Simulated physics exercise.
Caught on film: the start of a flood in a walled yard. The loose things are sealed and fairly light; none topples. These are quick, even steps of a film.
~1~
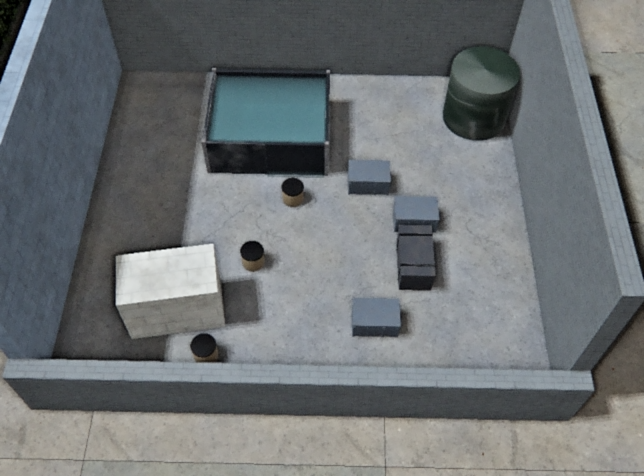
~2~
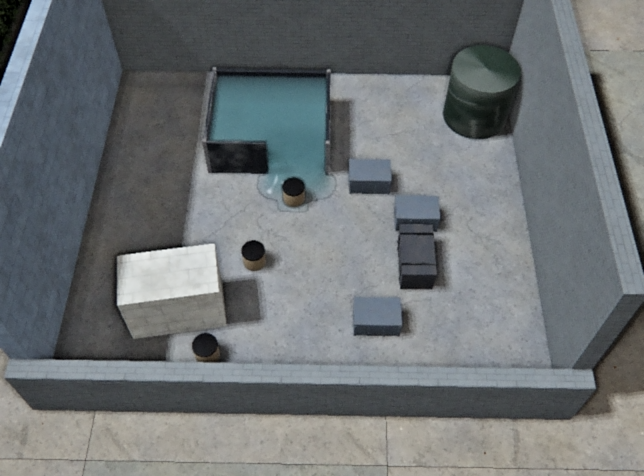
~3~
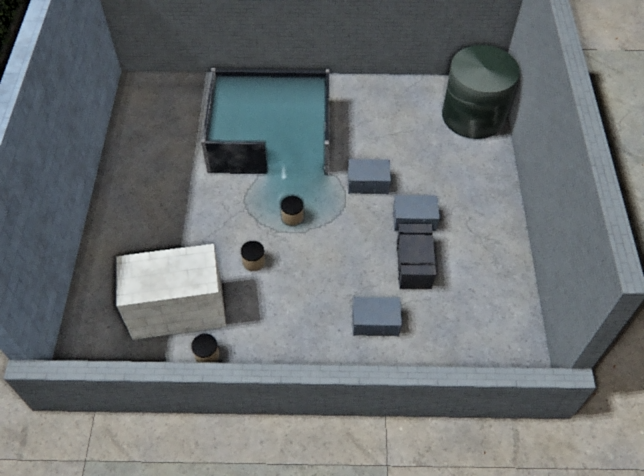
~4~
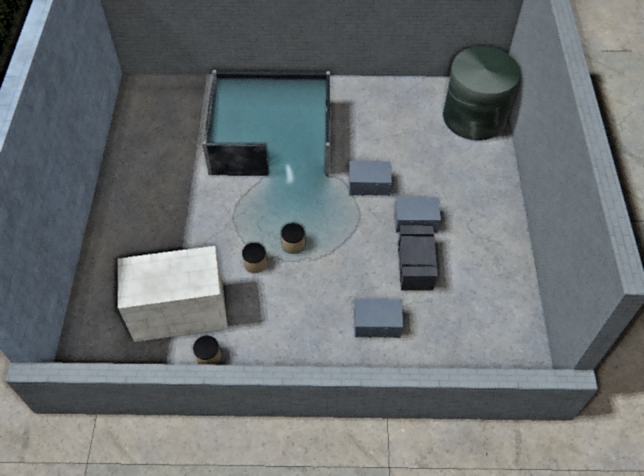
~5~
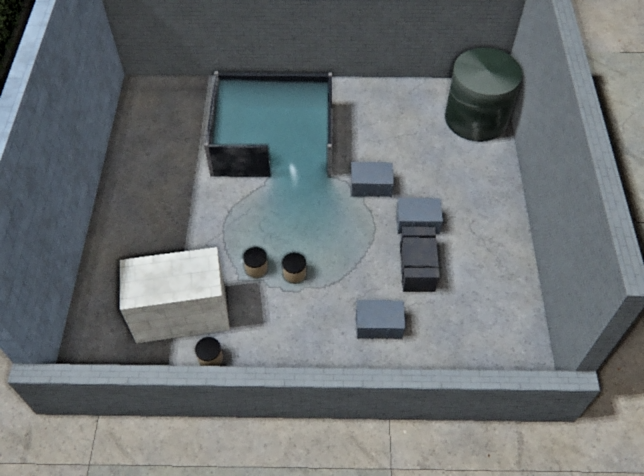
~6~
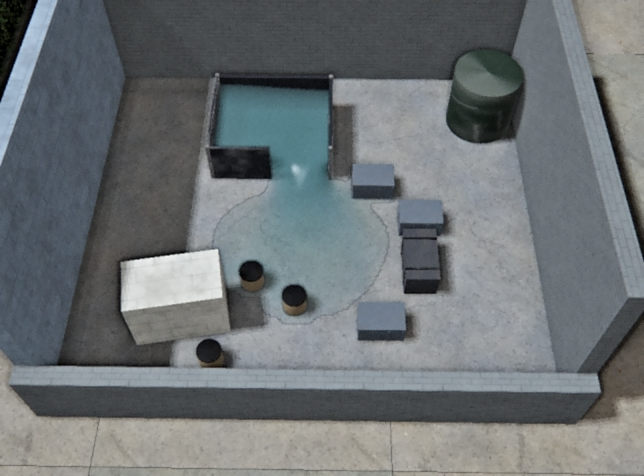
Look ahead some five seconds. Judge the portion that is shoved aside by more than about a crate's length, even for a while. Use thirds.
That comes to two thirds or above.
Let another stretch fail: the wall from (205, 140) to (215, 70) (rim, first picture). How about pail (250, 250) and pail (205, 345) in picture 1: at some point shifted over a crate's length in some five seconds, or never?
As listed: Moved that far, that far or more.
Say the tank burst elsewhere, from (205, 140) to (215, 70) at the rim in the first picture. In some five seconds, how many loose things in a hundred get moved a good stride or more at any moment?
Some 30 per cent.
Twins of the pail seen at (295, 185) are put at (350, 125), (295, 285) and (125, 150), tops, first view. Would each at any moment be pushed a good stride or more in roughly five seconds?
In that order: Never so far, pushed that far, less than that.
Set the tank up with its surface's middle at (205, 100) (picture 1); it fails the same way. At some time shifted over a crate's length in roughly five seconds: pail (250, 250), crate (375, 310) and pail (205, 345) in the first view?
As listed: Pushed that far, that far or more, short of that.
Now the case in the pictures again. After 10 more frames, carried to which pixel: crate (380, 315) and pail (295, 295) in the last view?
Near (404, 364) and (296, 356).
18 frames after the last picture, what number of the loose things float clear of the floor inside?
That makes 3.
A moment on, 2 of 7 are well off their spots; 0 afloat.
Next, 4 of 7 are well off their spots; 2 afloat.
Later, 5 of 7 are well off their spots; 3 afloat.
In the end, 5 of 7 are well off their spots, and 5 have been at some point; 4 afloat.
